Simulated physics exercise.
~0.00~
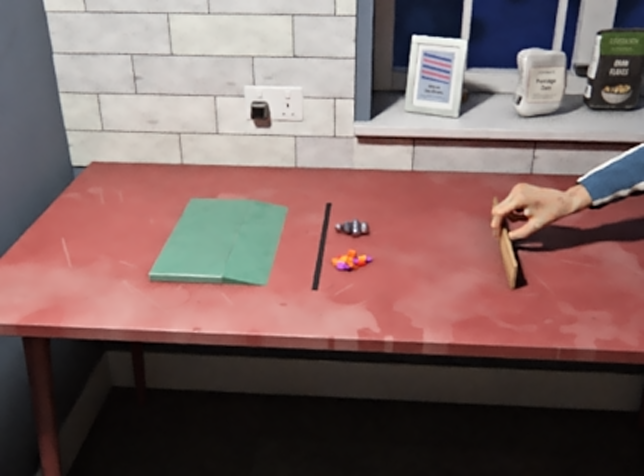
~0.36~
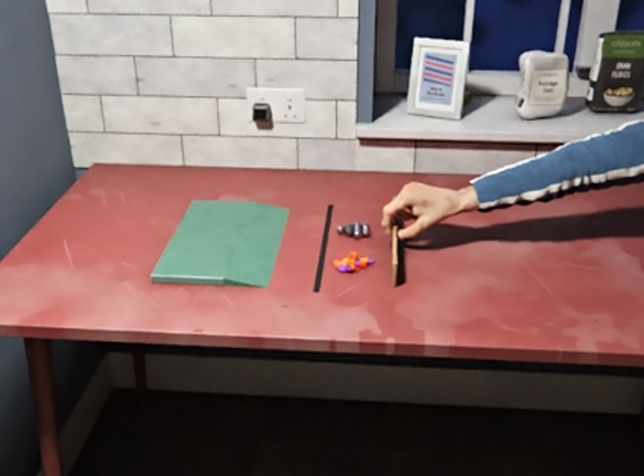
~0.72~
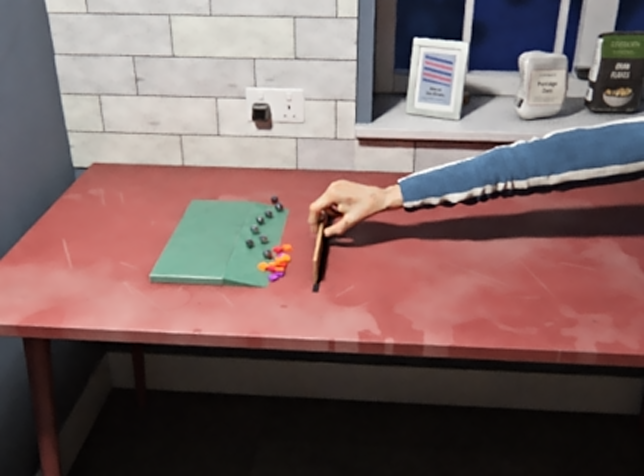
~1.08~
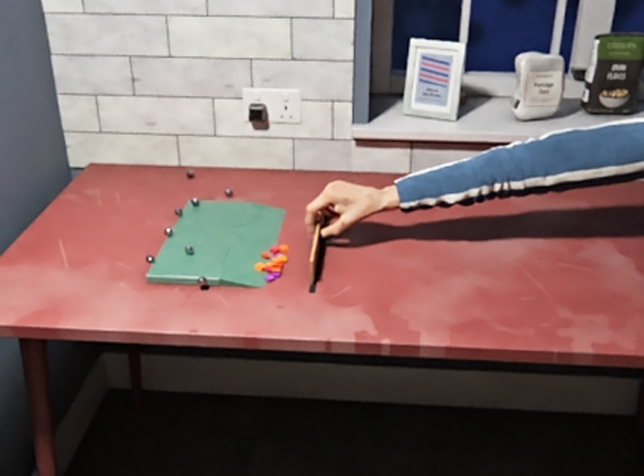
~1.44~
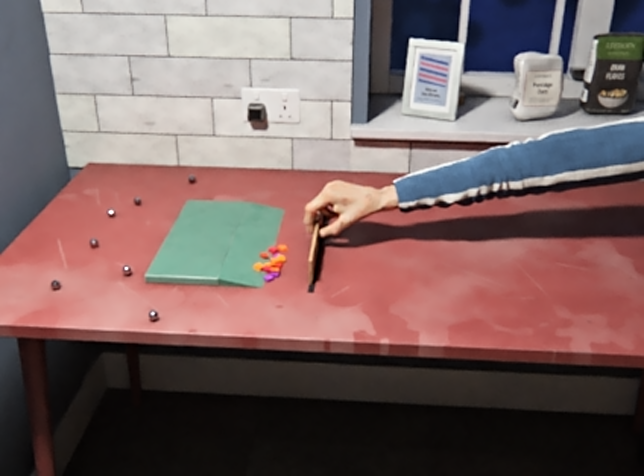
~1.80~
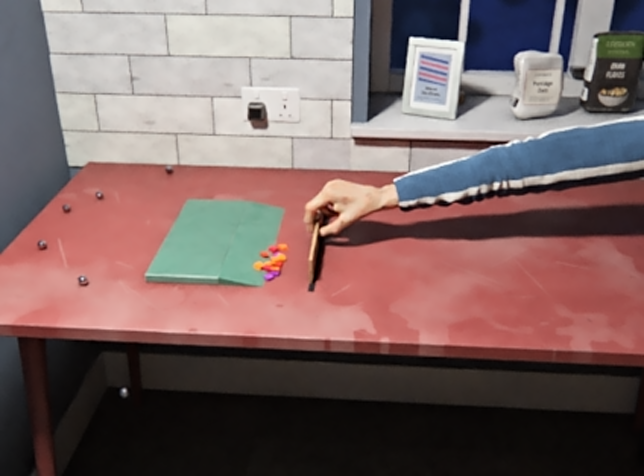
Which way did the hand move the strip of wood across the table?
The hand moved the strip of wood to the left, toward the green ramp, until it stopped at the black tape.
A strip of wood held upright in a hand slid left across the red table, pushed two small clusters along and stopped at the black tape; the dark balls rolled over the green ramp and scattered, while the orange and purple pieces stayed by its right edge.
